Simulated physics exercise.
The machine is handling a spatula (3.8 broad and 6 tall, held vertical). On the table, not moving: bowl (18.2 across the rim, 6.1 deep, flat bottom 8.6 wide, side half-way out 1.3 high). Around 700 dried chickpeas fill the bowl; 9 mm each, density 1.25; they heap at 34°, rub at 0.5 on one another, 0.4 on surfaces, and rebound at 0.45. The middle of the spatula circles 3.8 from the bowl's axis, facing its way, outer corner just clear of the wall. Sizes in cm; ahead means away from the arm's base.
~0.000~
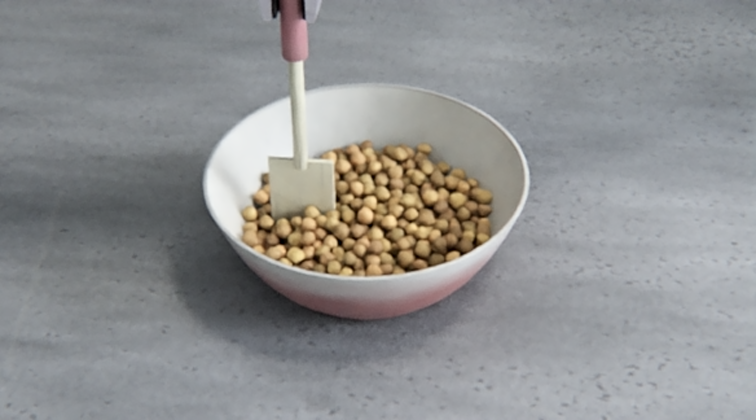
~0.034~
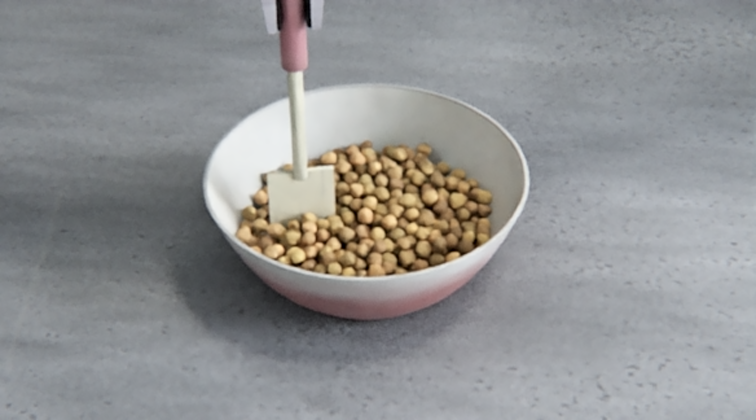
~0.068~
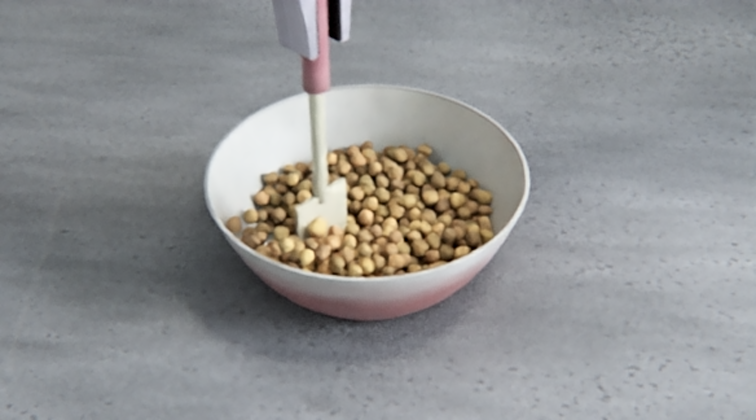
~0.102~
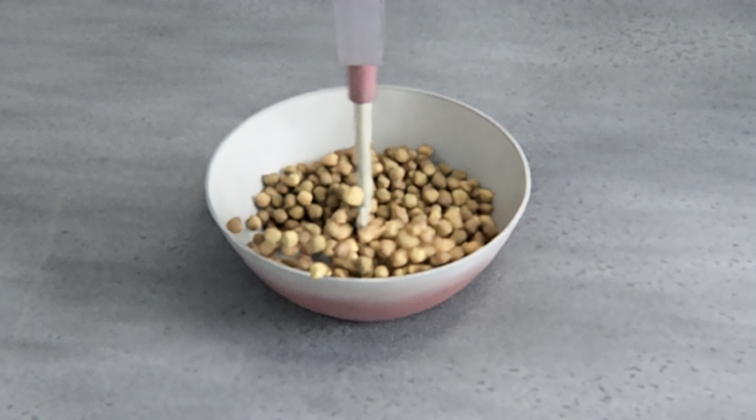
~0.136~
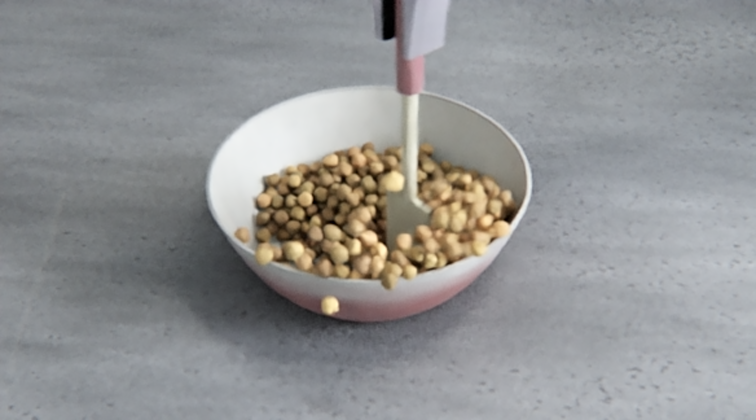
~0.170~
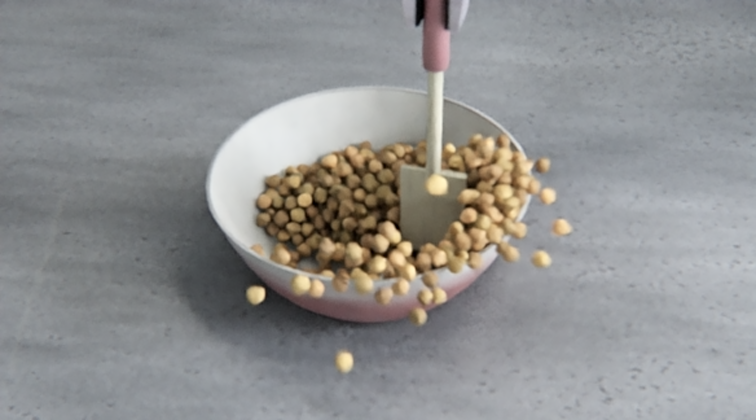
A robotic arm sweeps a spatula rightward through a bowl, flinging chickpeas over the rim.
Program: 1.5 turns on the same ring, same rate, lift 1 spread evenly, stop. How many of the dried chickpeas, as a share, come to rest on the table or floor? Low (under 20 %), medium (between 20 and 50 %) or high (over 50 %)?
Answer: Medium; between 20 and 50 % of the dried chickpeas finish on the table or floor.
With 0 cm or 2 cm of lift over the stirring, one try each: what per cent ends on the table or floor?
About 40 and 30 per cent.
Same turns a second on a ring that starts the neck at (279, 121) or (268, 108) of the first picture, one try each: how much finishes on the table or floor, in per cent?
Some 40 and 15 per cent.
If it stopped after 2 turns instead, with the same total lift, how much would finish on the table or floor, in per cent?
Then about 35 per cent.
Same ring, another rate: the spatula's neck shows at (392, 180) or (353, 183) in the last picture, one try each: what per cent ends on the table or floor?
Some 15 and 0 per cent.
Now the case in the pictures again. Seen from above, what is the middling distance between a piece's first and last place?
Some 8 cm.
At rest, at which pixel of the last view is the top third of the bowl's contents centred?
Near (412, 225).
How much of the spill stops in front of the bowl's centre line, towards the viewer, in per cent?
Roughly 40 per cent.
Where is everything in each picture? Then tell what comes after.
The first frame shows spatula neck at (299, 138), 0° round; upper third of the load around (377, 214), from x 250 to 485, top at y 145; 695 in the bowl.
The second frame shows spatula neck at (299, 149), 17° round; upper third of the load around (373, 221), from x 245 to 485, top at y 145.
The third frame shows spatula neck at (320, 172), 55° round; upper third of the load around (370, 240), from x 235 to 485, top at y 150.
The fourth frame shows spatula neck at (363, 182), 94° round; upper third of the load around (397, 243), from x 235 to 490, top at y 150; 690 in the bowl, 5 in flight or on the tool.
The fifth frame shows spatula neck at (409, 173), 134° round; upper third of the load around (439, 230), from x 245 to 510, top at y 150; 683 in the bowl, 12 in flight or on the tool.
The sixth frame shows spatula neck at (434, 149), 173° round; upper third of the load around (471, 200), from x 255 to 560, top at y 140; 656 in the bowl, 39 in flight or on the tool.
By 0.29 s, 310° round, highest piece 12 above the table; 556 in the bowl, 46 on the table or floor, 93 in flight or on the tool.
By 0.41 s, 88° round, highest piece 9 above the table; 490 in the bowl, 161 on the table or floor, 44 in flight or on the tool.
By 0.67 s, 180° round, highest piece 5 above the table; 470 in the bowl, 225 on the table or floor.
By 1.37 s, 180° round, highest piece 5 above the table; 470 in the bowl, 225 on the table or floor.
Final count, 470 in the bowl, 225 on the table or floor. That is 32 % on the table or floor.
